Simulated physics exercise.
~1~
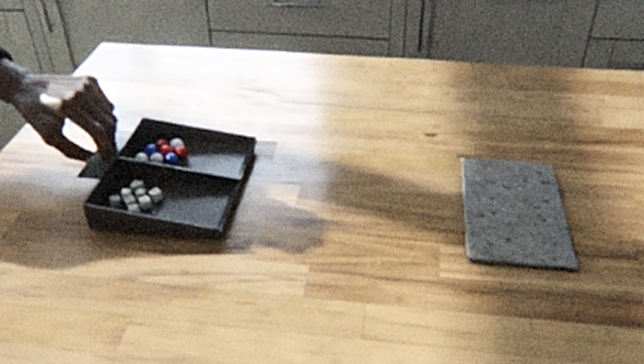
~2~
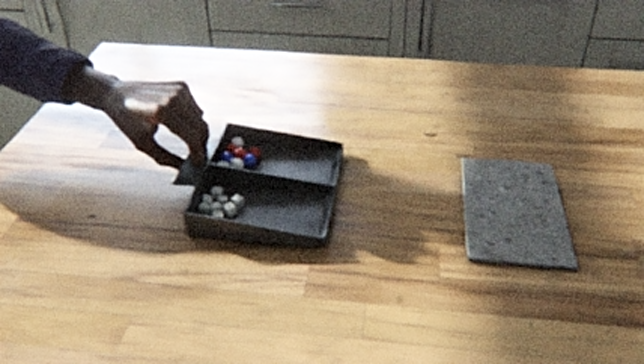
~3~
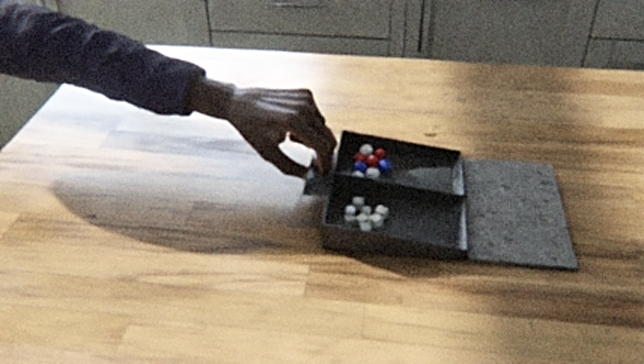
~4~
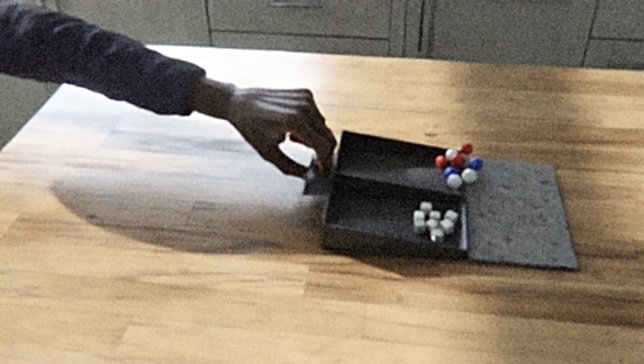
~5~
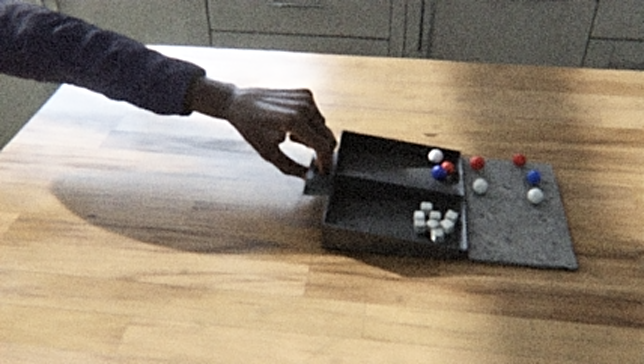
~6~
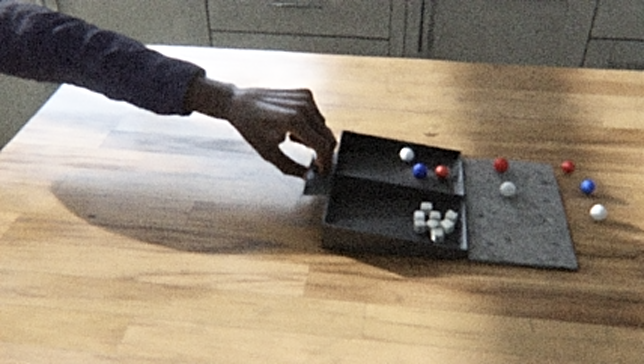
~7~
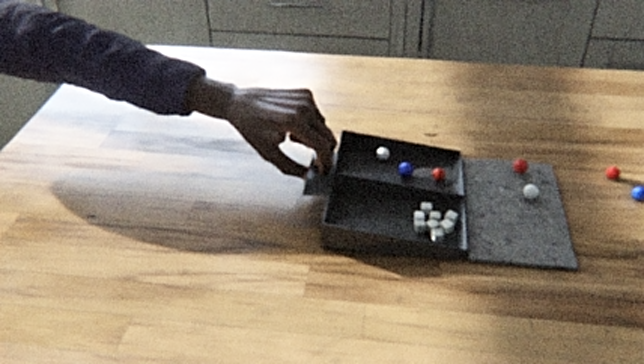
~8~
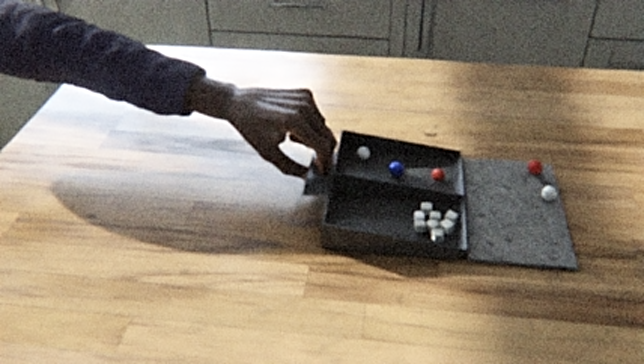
On a wooden tabletop, a hand pushes a divided black tray right until it stops against a gray slab; pale cubes slide forward but stay inside, while red, blue and white balls scatter, some rolling over the slab and out of view, with three left in the tray.
